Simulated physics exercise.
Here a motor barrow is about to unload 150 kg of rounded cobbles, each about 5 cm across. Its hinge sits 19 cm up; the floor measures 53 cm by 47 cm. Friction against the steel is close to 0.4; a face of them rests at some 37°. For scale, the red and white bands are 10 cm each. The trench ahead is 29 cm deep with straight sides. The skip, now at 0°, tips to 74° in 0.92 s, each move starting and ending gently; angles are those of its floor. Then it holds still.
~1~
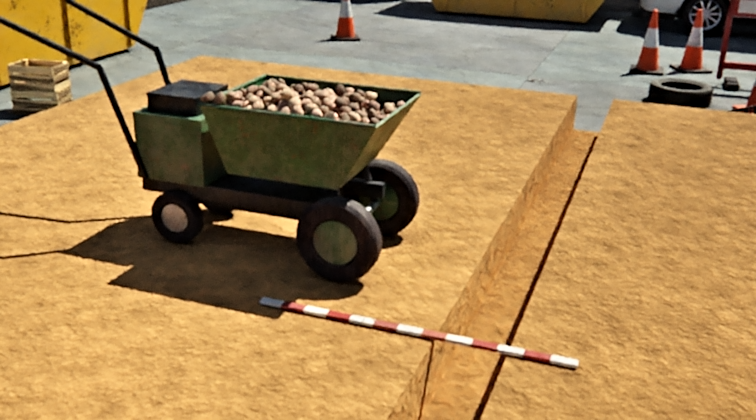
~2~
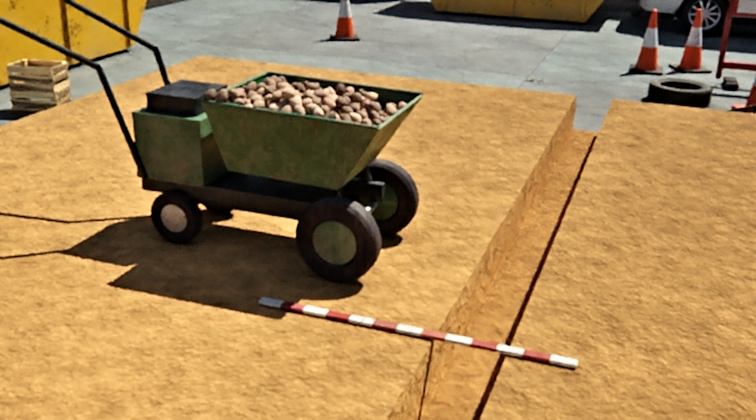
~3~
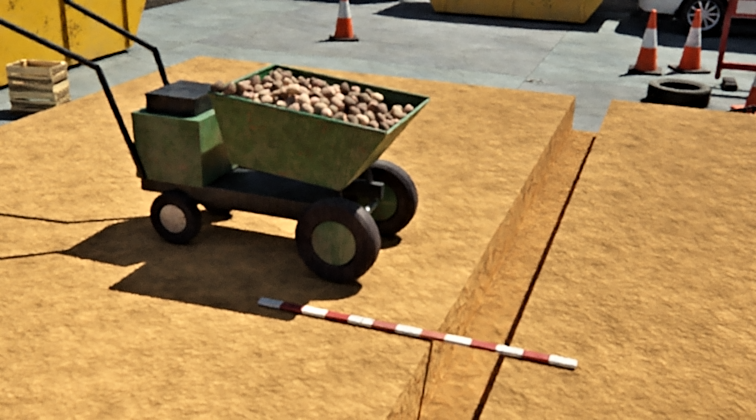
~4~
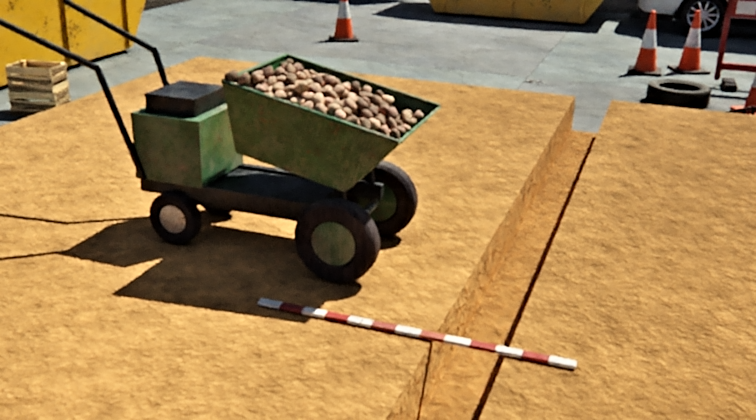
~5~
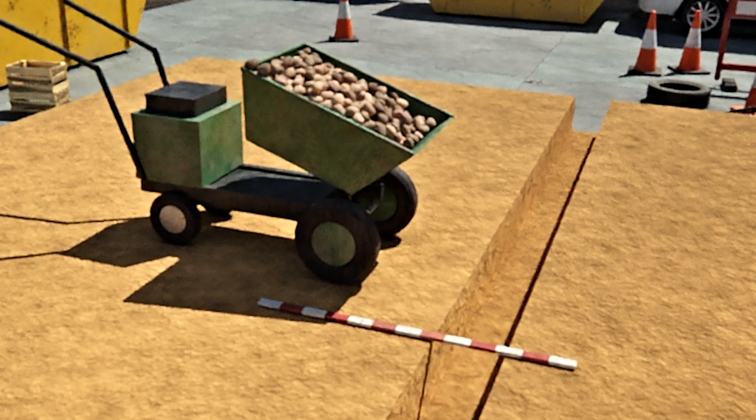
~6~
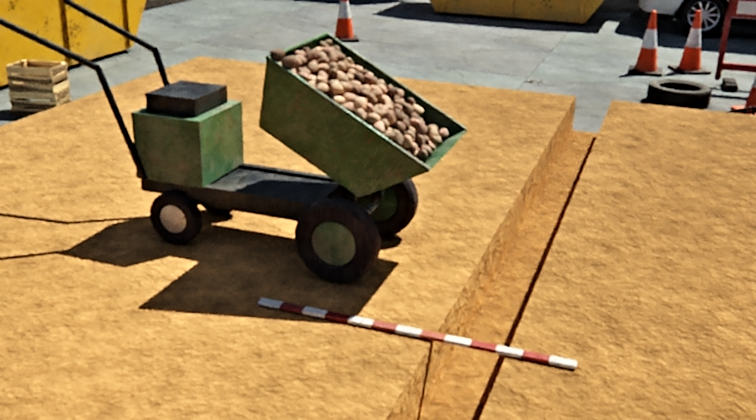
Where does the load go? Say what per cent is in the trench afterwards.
Some 72 per cent of it.
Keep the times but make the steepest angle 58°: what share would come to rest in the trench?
Then about 35 per cent.
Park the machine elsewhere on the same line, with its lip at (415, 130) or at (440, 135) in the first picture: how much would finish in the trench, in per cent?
About 40 and 10 per cent.
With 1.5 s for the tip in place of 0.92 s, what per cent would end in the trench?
Then about 85 per cent.
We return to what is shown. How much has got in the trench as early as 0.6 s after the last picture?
Some 25 per cent.
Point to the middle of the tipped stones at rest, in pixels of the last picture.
Their middle is at about (513, 308).
Then, 0.3 s after the last picture the floor is at 62°, 100 % in the skip; the foremost stones are at (474, 217).
Then, 0.6 s after the last picture the floor is at 74°, 58 % in the skip, 27 % in the trench, 15 % past the trench; the foremost stones are at (592, 292).
Then, 1.0 s after the last picture the floor is at 74°, 27 % in the skip, 45 % in the trench, 28 % past the trench; the foremost stones are at (754, 324).
Then, 2.9 s after the last picture the floor is at 74°, 0 % in the skip, 72 % in the trench, 28 % past the trench; the foremost stones are past the picture's edge.
